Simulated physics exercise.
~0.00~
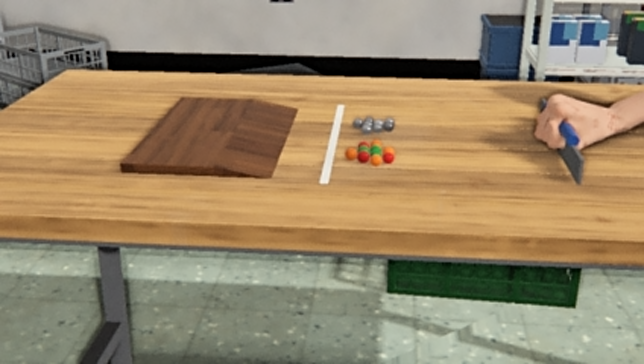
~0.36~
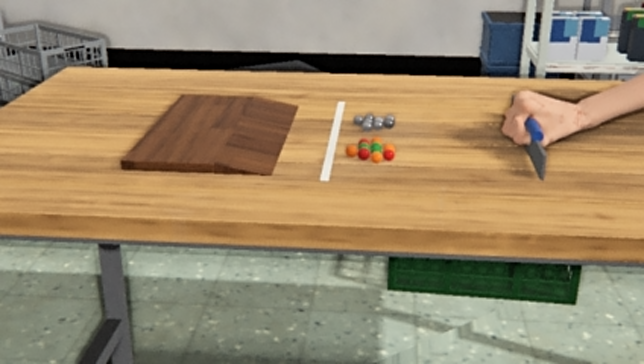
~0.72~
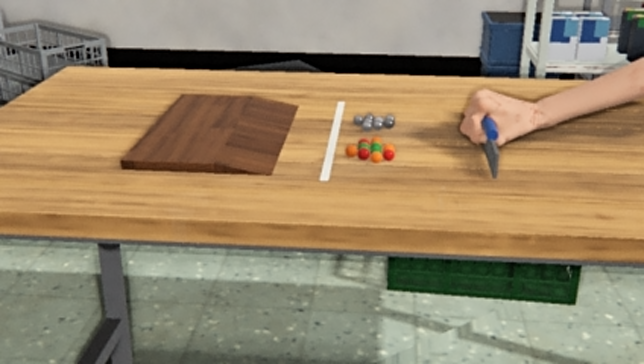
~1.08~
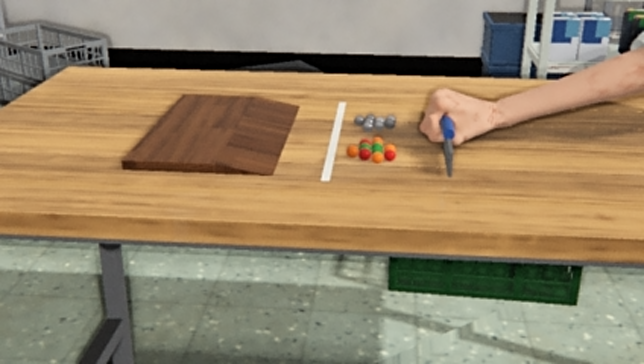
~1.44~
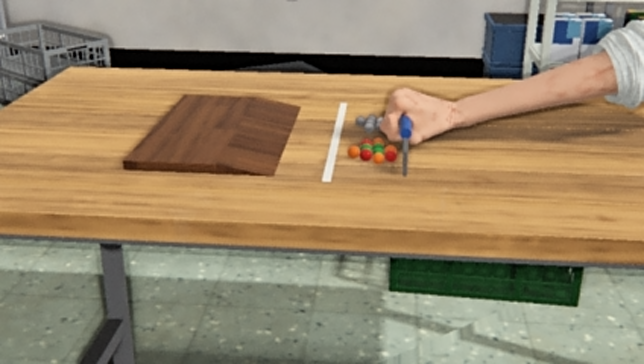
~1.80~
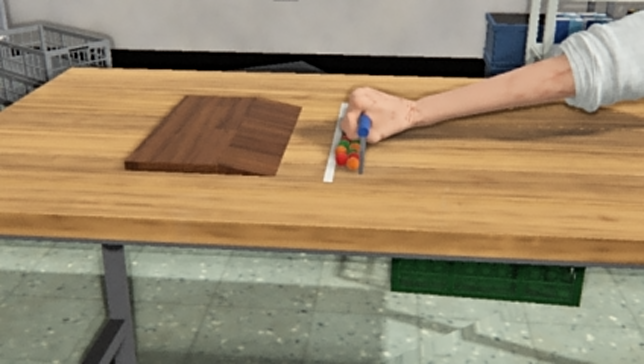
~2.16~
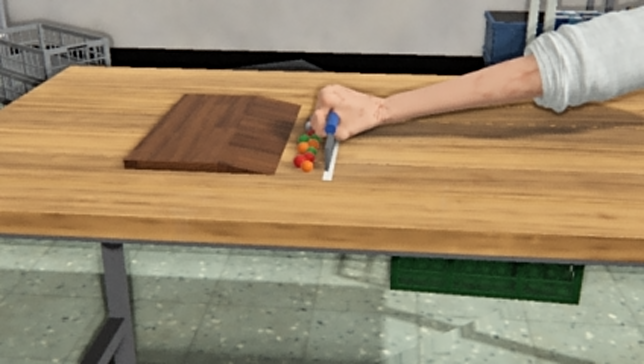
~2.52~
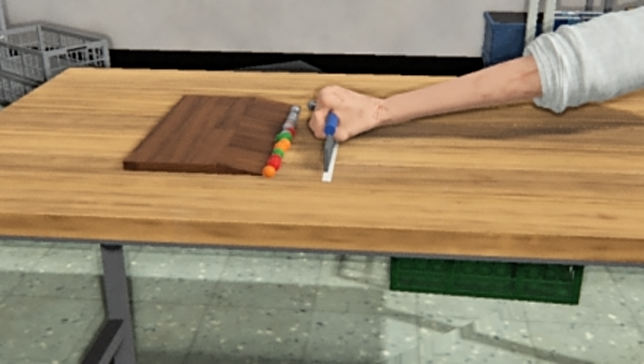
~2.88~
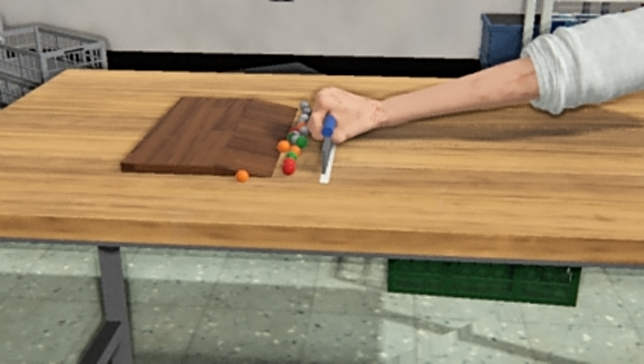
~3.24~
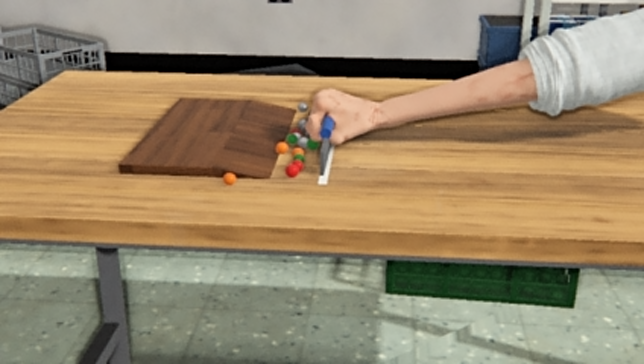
A hand holding a blue-handled scraper slid left across a wooden table, pushing colorful balls and small gray bits toward a dark sloping slab, then stopped at the white tape as the pieces hit the edge and rolled back slightly, nearly all staying short.
